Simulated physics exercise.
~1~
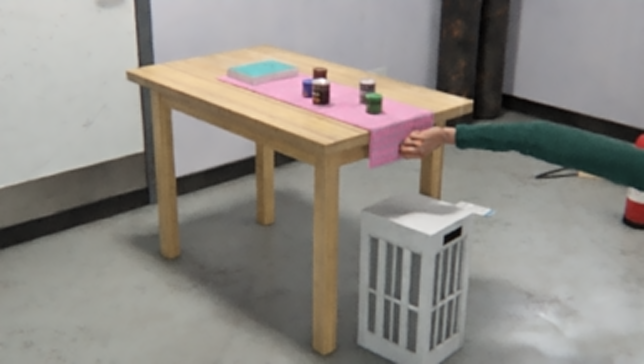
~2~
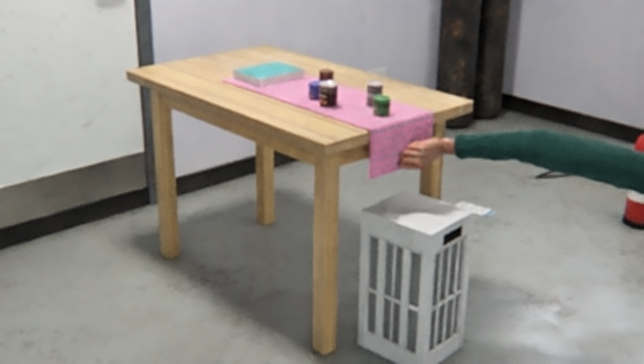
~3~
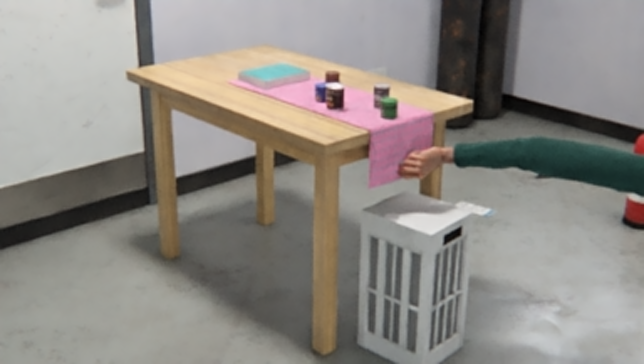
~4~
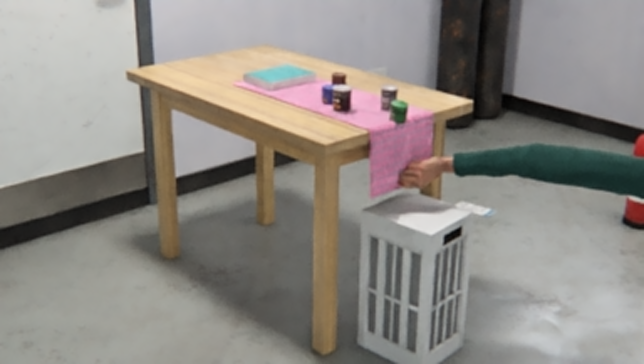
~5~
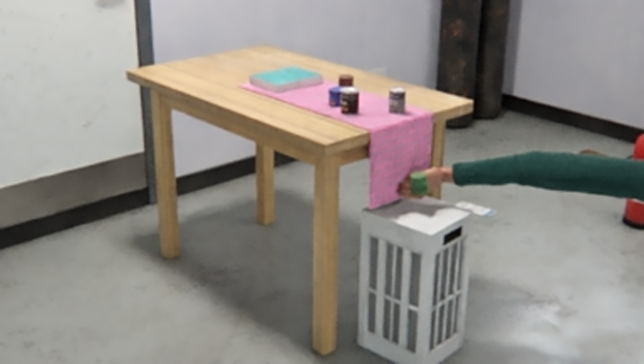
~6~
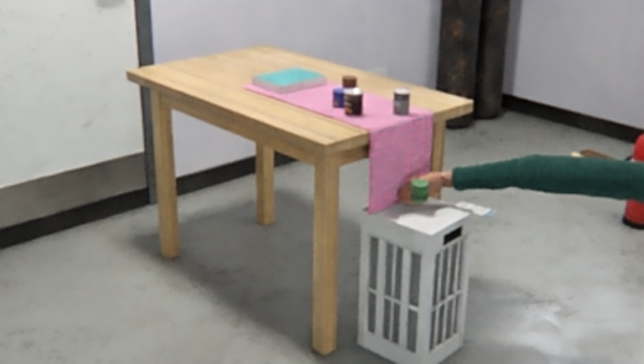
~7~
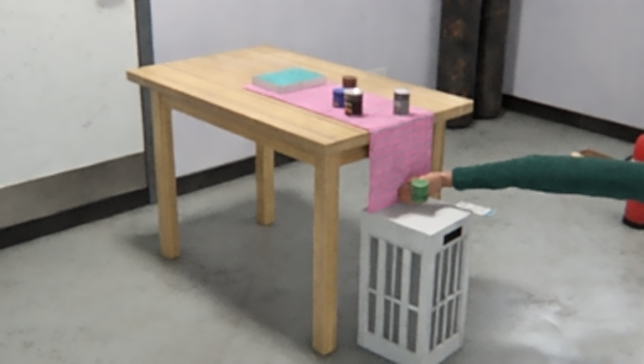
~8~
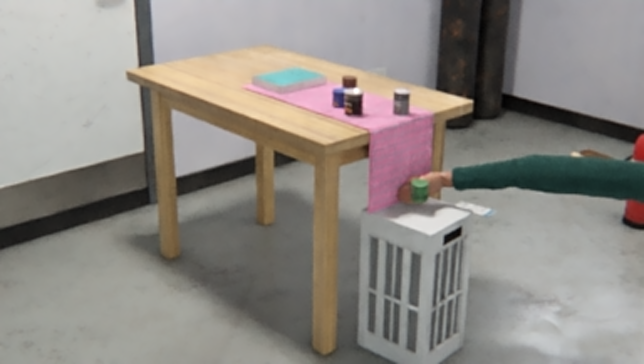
In a room with a grey floor, a still view from slightly above shows a wooden table with a pink cloth running to its right end. A teal book lies at the far end of the cloth, with blue, black, brown, grey and green containers nearer the edge, and a slatted white crate stands below. A hand in a green sleeve slowly draws the hanging cloth down, and everything on it slides right. The green pot goes over the edge and drops onto the crate beside the hand. The cloth reaches the crate and stops, leaving the book and other containers on the table.
